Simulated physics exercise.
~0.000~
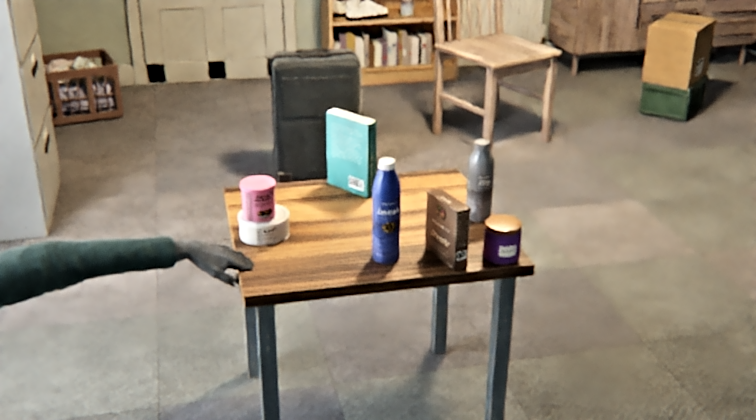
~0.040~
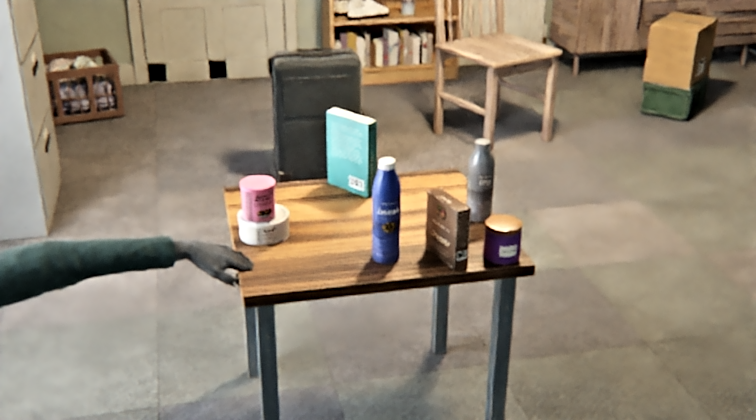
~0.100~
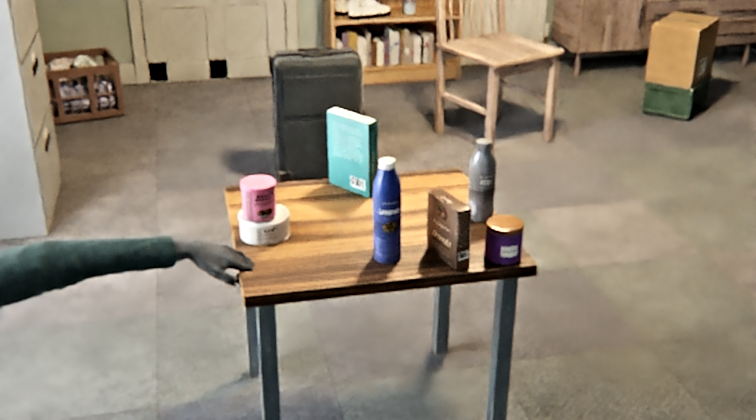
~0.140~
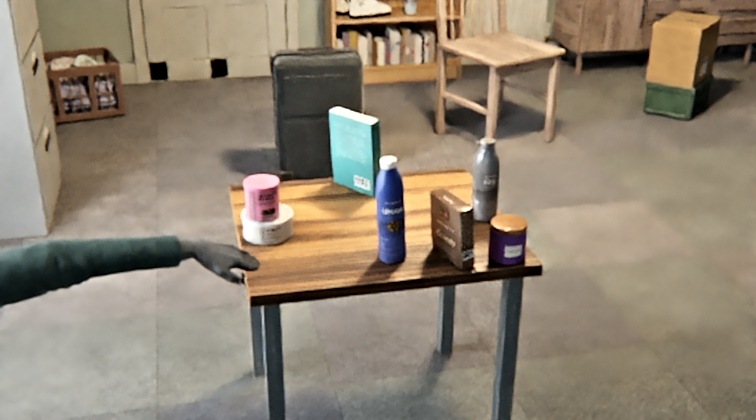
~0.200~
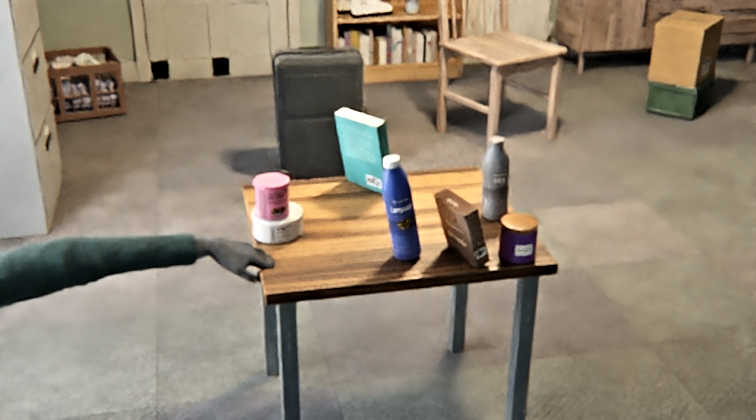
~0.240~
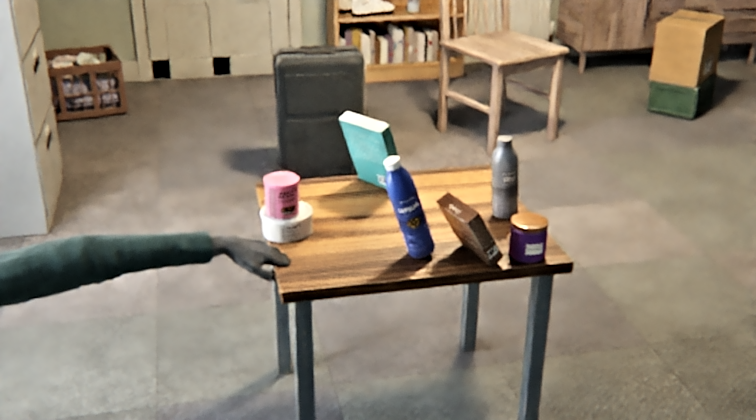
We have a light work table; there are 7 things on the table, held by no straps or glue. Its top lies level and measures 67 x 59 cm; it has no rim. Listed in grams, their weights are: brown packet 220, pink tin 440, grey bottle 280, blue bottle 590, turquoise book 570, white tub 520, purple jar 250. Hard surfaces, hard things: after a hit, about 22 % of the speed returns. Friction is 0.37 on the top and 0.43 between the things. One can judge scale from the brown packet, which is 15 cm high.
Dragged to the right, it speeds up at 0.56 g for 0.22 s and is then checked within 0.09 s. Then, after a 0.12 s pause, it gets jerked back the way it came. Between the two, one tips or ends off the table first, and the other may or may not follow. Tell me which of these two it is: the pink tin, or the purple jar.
Of the two, it is the latter.
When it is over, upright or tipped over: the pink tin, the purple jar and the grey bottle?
Outcome noted - the pink tin survives without falling, the purple jar ends up fallen, the grey bottle ends up fallen.
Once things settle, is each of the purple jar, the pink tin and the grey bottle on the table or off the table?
Purple jar: Goes out of bounds; pink tin: Stays in bounds; grey bottle: Goes out of bounds.
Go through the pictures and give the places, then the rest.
In the first picture, pink tin (259, 200); purple jar (502, 239).
In the second picture, blue bottle (386, 210); turquoise book (352, 153).
In the third picture, white tub (265, 224); brown packet (448, 229).
In the fourth picture, table shifted 2 cm; brown packet (452, 229) leaning 5°; grey bottle (486, 179).
In the fifth picture, table shifted 5 cm; brown packet (462, 228) leaning 17°; turquoise book (365, 152) leaning 12°.
In the sixth picture, table shifted 9 cm; pink tin (282, 196) slid 3 cm; purple jar (529, 237) slid 3 cm.
After 0.54 s, table shifted 18 cm; grey bottle now off the table; pink tin slid 4 cm near (346, 191); purple jar slid 3 cm near (590, 231).
After 0.84 s, brown packet and purple jar now off the table; pink tin slid 10 cm near (299, 194); turquoise book on its side.
By the end (1.5 s), off the table, brown packet, grey bottle and purple jar; tipped over on the table, blue bottle and turquoise book; not toppled but over 5 cm from the start, pink tin and white tub. Seen from the same camera at the end, pink tin near (292, 194). Pink tin was never lost; purple jar went at 0.62 s.
